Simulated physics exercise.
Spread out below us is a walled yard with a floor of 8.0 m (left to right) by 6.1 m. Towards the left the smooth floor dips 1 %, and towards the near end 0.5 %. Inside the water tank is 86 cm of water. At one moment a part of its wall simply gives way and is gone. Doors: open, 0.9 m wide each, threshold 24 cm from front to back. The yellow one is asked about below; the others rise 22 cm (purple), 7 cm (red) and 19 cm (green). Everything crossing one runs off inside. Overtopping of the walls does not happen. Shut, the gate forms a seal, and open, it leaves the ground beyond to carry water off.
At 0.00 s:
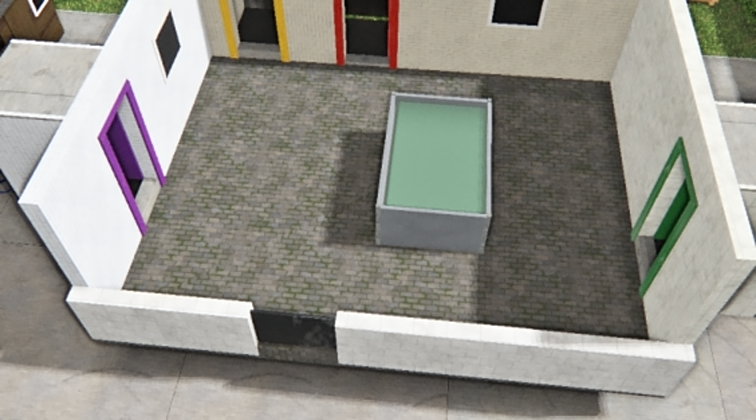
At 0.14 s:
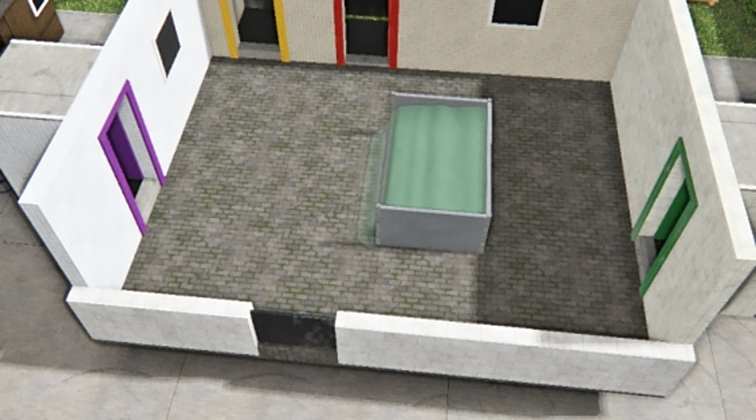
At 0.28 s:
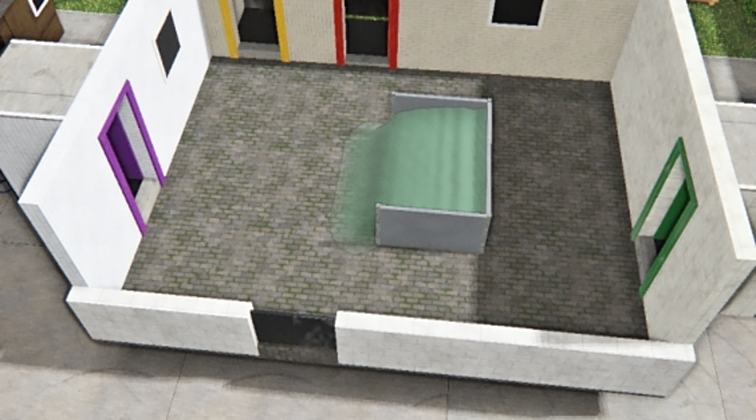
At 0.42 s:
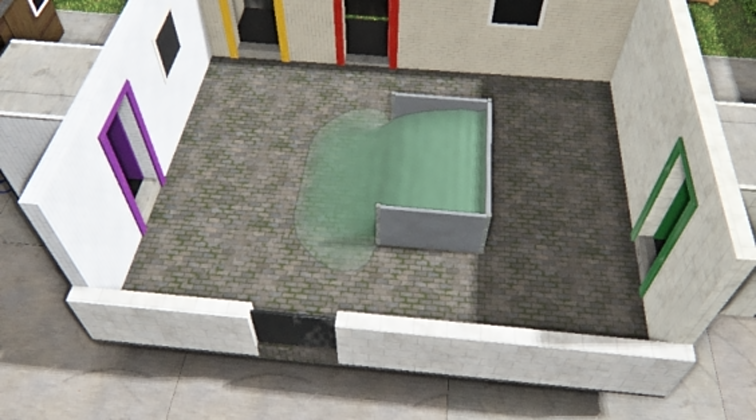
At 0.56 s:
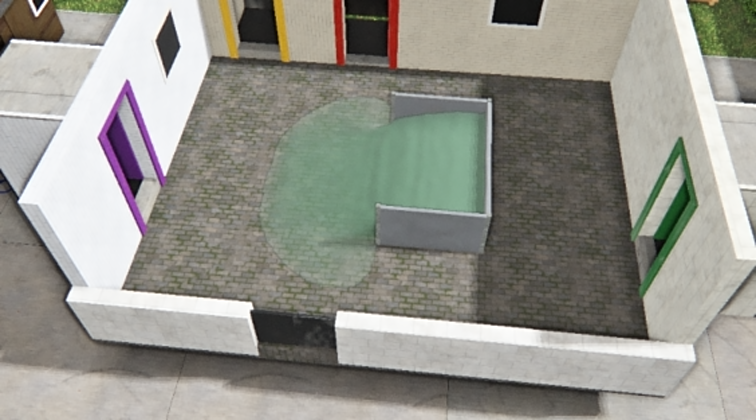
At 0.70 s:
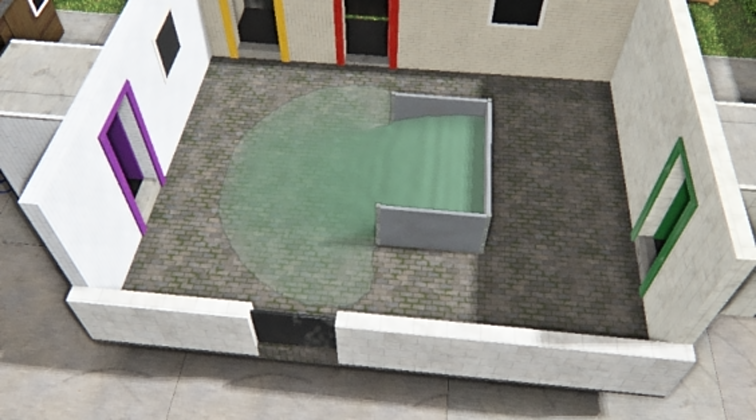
The video shows a walled, paved yard with coloured doorways and a grey tank of green water; the tank's left side disappears, and water pours out leftward, spreading across the paving in a widening, rounded sheet.
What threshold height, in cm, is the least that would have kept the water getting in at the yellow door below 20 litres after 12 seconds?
The least height is about 22 cm.
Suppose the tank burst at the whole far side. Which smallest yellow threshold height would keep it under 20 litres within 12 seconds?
If so: Around 9.5 cm.
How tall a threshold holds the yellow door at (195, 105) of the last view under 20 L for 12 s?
Around 26 cm would do it.
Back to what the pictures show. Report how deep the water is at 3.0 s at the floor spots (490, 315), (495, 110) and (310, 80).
Roughly 0, 0 and 2 cm, in turn.
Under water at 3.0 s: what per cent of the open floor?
I'd say near 50 percent.
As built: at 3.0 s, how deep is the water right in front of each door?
Purple door 27 cm, yellow door 28 cm, red door 1 cm, green door 0 cm.
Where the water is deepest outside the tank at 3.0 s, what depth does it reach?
I'd put it near 38 cm.
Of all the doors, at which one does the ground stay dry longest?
It is the green one.
After 1.4 s water covers 45 % of the floor, deepest (46 cm) near (170, 166); 3 cm at the yellow door, 0 litres in over its 20 cm threshold.
After 3.0 s water covers 50 % of the floor, deepest (38 cm) near (111, 318); 28 cm at the yellow door, 14 litres in over its 20 cm threshold.
After 12.0 s water covers 100 % of the floor, deepest (14 cm) near (486, 190); 5 cm at the yellow door, 28 litres in over its 20 cm threshold.
At the yellow door as built, the water arrived by 1.4 s and peaked near 30 cm at 2.8 s.
Run again over the same 12 s with other heights there, 37 litres in over 18.5 cm, 9 litres over 25.5 cm. The limit of 20 litres is kept from about 22 cm up.
